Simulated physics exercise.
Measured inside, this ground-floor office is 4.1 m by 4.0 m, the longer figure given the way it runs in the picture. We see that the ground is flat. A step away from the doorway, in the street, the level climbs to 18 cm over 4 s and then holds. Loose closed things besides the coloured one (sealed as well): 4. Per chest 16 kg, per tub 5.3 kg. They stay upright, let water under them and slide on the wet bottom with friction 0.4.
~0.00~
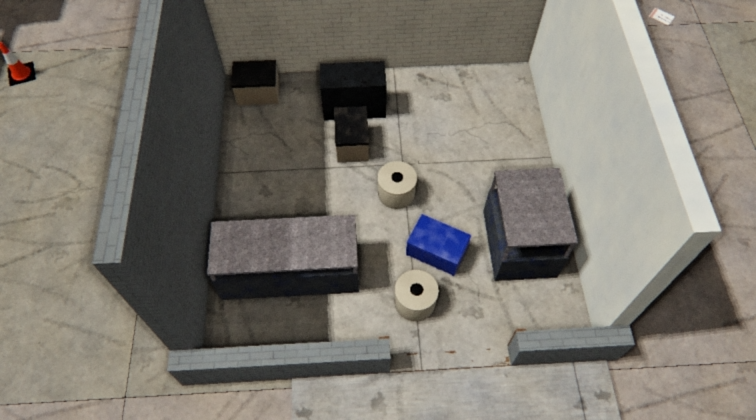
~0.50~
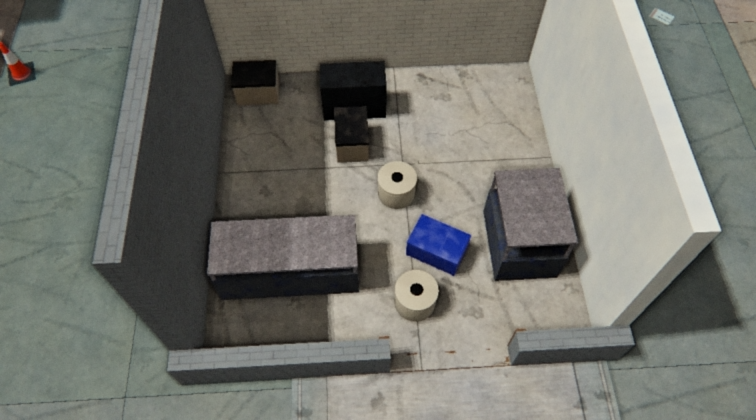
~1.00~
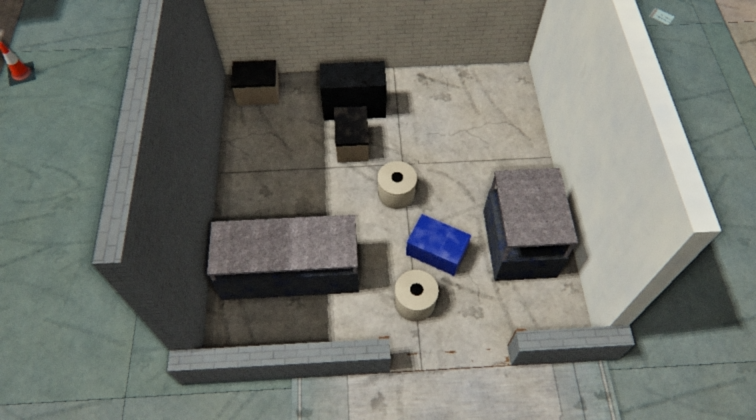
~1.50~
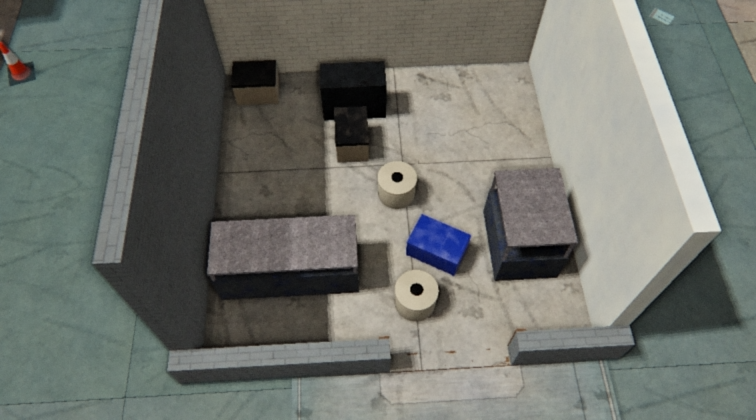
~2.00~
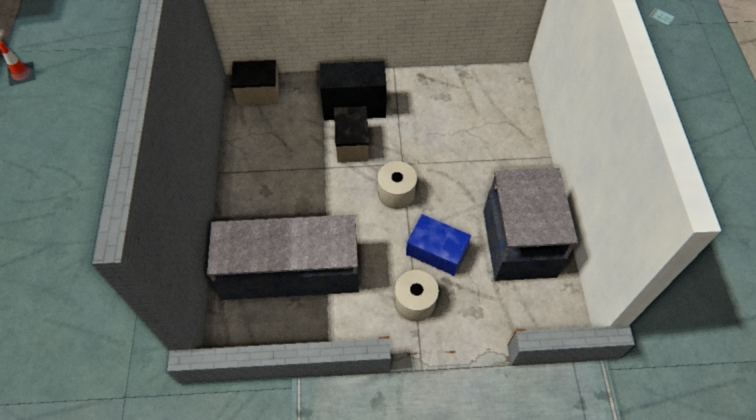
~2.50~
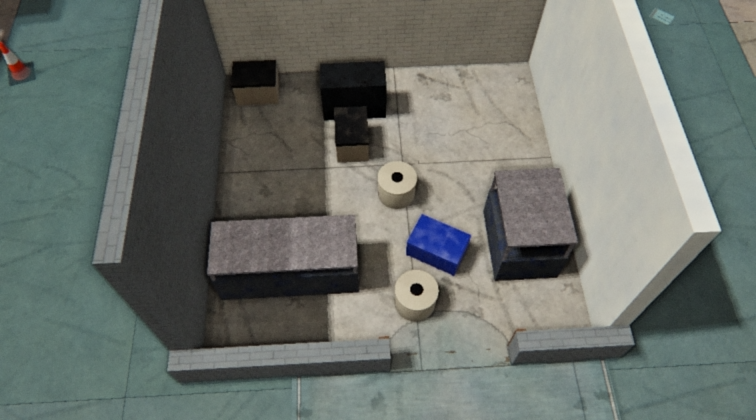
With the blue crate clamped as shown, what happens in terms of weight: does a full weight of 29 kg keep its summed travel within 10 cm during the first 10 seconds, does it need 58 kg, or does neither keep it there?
It needs 58 kg.
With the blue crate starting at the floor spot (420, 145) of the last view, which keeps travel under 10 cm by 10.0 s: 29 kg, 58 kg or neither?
Result: Heavy passes, light fails.
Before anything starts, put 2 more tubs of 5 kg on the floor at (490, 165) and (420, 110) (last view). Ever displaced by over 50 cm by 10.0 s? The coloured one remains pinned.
Respectively, not exceeded and exceeded.
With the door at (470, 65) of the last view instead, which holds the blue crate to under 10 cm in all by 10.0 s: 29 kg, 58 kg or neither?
Short version: The light mass is sufficient.
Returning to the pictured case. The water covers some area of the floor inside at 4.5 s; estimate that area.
Somewhere around 4.0 m2, roughly.
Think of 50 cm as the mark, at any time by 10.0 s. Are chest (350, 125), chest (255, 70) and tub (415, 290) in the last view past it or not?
Reading the three in turn gives not surpassed, not surpassed and surpassed.
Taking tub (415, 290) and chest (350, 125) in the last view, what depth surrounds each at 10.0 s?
Depths: Near 8 cm, then near 5 cm.
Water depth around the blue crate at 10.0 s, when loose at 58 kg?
Around 9 cm.
After 3.5 s the blue crate would be 0 cm from its start with 29 kg and 0 cm from its start with 58 kg; 3 cm of water round it then.
After 4.5 s the blue crate would be 3 cm from its start with 29 kg and 0 cm from its start with 58 kg; 7 cm of water round it then.
After 7.0 s the blue crate would be 90 cm from its start with 29 kg and 0 cm from its start with 58 kg; 8 cm of water round it then.
After 10.0 s the blue crate would be 119 cm from its start with 29 kg and 0 cm from its start with 58 kg; 9 cm of water round it then.
